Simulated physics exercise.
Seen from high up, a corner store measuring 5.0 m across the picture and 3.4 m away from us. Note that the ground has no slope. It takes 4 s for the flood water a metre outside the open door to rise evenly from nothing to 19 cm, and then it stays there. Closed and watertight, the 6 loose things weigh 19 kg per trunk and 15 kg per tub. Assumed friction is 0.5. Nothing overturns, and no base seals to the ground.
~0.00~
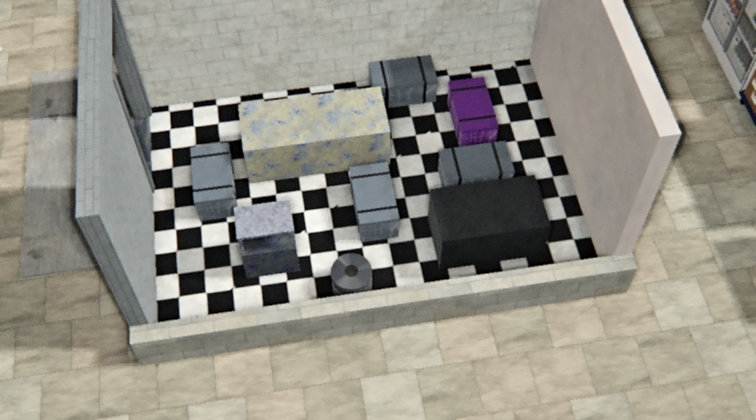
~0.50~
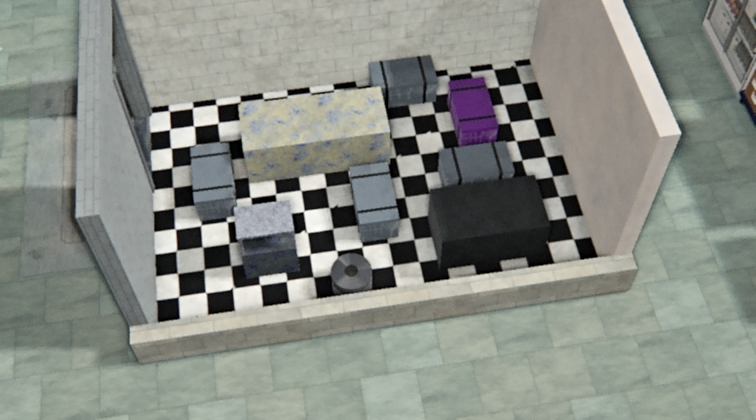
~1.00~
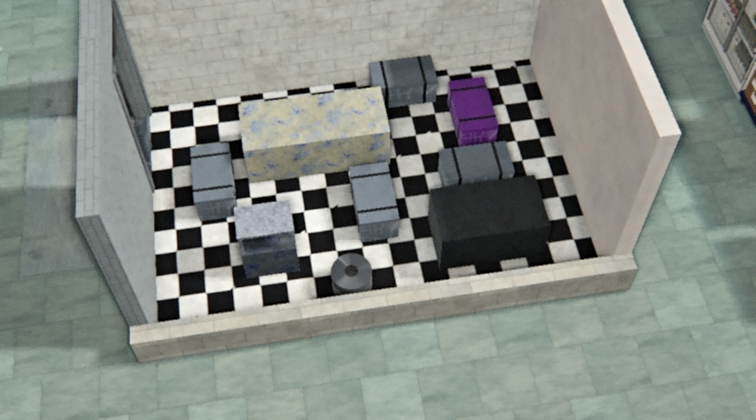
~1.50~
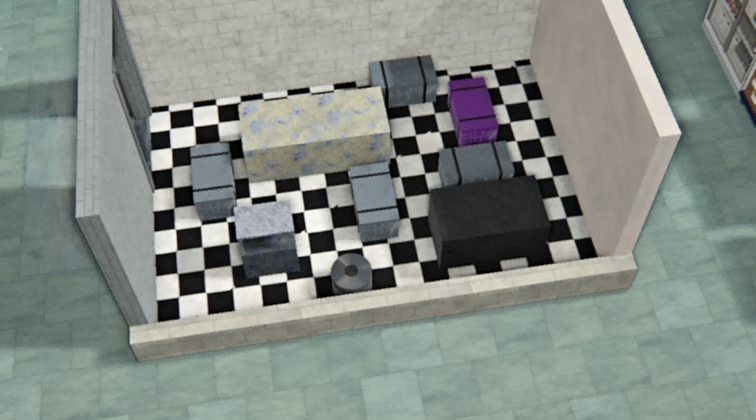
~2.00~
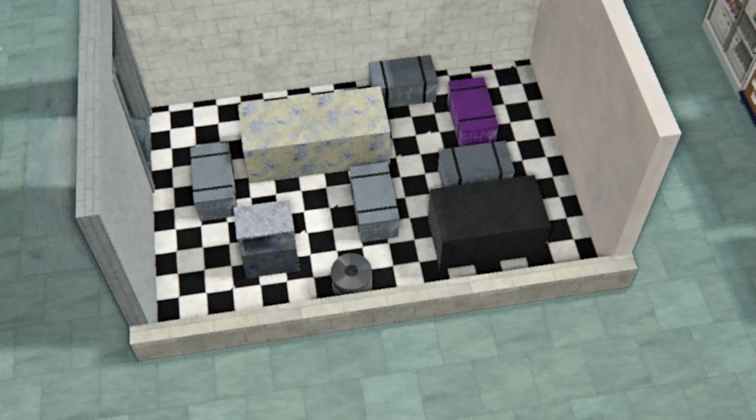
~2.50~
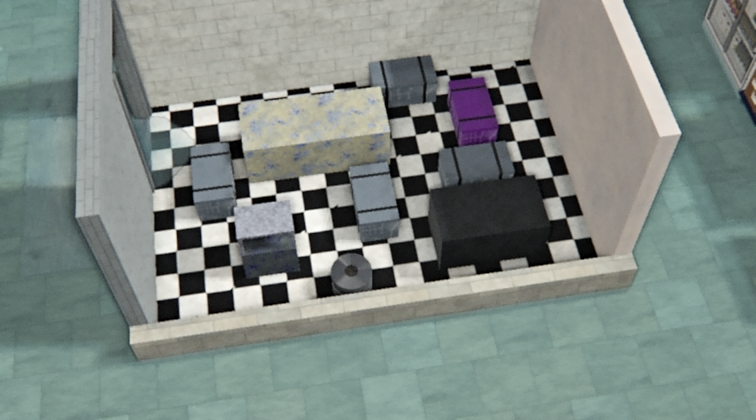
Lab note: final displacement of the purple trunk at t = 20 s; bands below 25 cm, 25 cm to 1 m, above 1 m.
It gets pushed well away.
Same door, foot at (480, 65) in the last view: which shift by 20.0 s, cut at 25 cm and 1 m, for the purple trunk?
Observation: Purple trunk large displacement.
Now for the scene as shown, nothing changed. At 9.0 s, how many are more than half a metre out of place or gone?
The number by then is 3.
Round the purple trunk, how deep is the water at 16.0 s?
Roughly 13 cm deep.
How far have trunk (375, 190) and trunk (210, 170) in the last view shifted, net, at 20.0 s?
Respectively 80 and 120 cm.
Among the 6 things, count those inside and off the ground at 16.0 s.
Total: 6.
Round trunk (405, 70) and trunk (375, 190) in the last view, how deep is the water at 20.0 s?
I'd estimate 14 cm for the first and 16 cm for the second.
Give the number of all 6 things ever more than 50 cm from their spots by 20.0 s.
6 in all.
After 4.0 s the purple trunk is near (473, 103), 0.0 m from its start, aground; 0 afloat.
After 9.0 s the purple trunk is near (545, 120), 0.9 m from its start, afloat; 2 afloat.
After 16.0 s the purple trunk is near (569, 228), 2.1 m from its start, afloat; 6 afloat.
After 20.0 s the purple trunk is near (570, 227), 2.1 m from its start, afloat; 6 afloat.
